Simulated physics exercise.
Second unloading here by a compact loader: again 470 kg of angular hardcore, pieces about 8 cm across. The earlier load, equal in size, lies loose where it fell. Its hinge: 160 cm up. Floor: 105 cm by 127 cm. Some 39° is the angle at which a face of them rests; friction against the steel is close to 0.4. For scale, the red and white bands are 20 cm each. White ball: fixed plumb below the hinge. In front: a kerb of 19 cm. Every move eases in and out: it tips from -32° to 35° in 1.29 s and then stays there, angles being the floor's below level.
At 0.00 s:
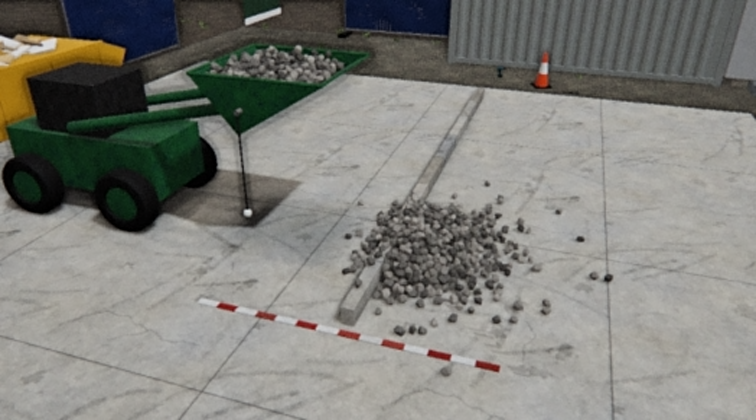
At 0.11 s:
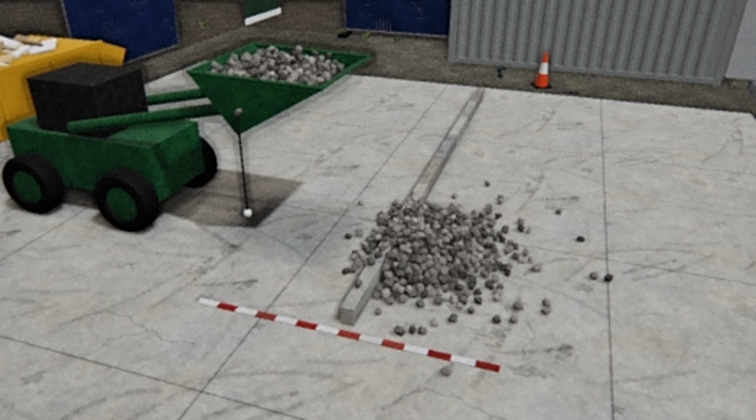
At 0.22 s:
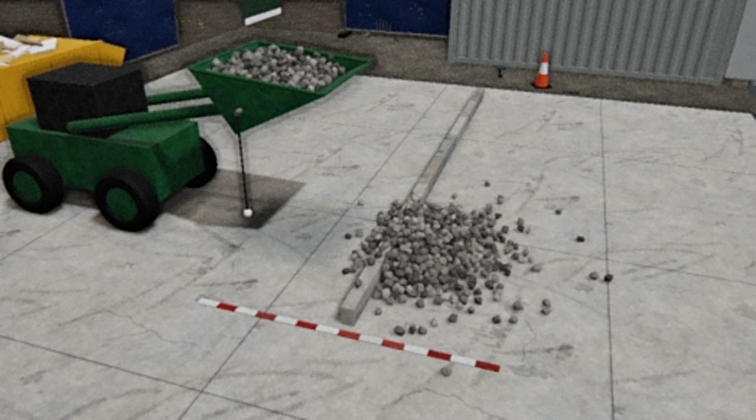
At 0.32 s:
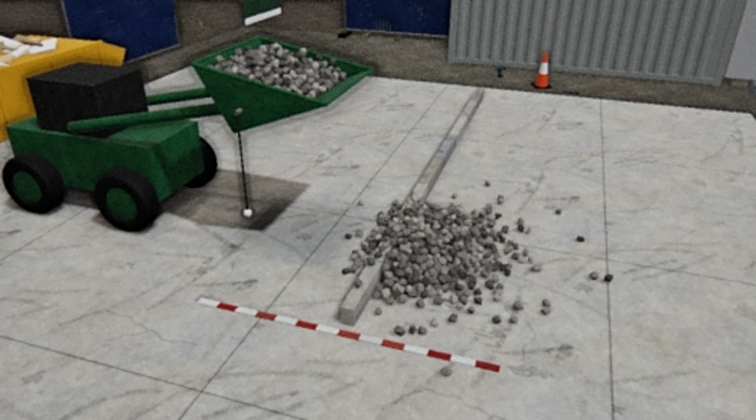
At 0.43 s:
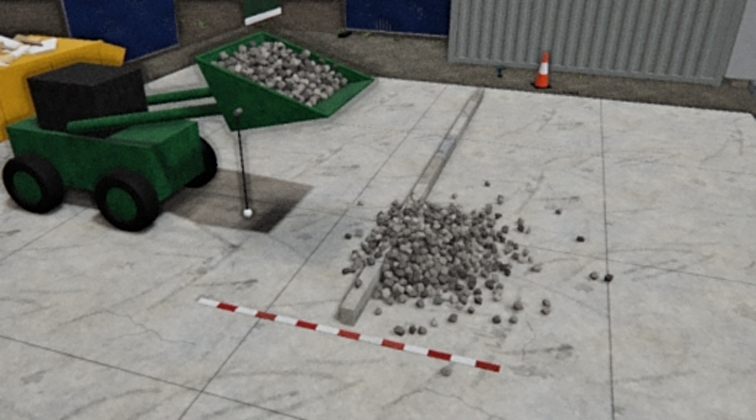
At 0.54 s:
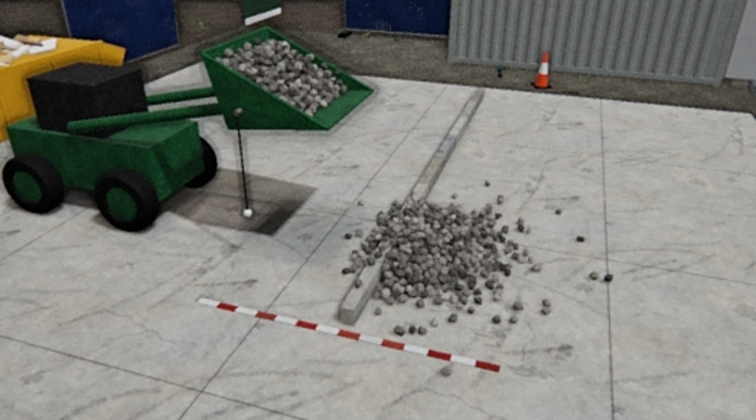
The green loader's raised bucket of grey stones slowly tilts forward near a loose pile.
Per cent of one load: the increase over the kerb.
7 percent.
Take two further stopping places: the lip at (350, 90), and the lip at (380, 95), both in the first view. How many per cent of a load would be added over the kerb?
First place about 45 %, second about 85 %.
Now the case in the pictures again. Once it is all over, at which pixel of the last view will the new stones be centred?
Middle: Approx. (368, 231) px.
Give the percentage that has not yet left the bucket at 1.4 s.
Some 85 %, roughly, is held.
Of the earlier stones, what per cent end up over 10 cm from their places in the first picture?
Some 0 percent, give or take.
After 1.0 s the floor is at 25°; in per cent of one load, 100 in the bucket, 10 on this side of the kerb, 90 over the kerb; the foremost stones are at (563, 266).
After 1.4 s the floor is at 35°; in per cent of one load, 87 in the bucket, 23 on this side of the kerb, 90 over the kerb; the foremost stones are at (563, 266).
After 1.7 s the floor is at 35°; in per cent of one load, 41 in the bucket, 69 on this side of the kerb, 90 over the kerb; the foremost stones are at (563, 266).
After 4.5 s the floor is at 35°; in per cent of one load, 0 in the bucket, 103 on this side of the kerb, 97 over the kerb; the foremost stones are at (563, 266). Net gain over the kerb, 7.
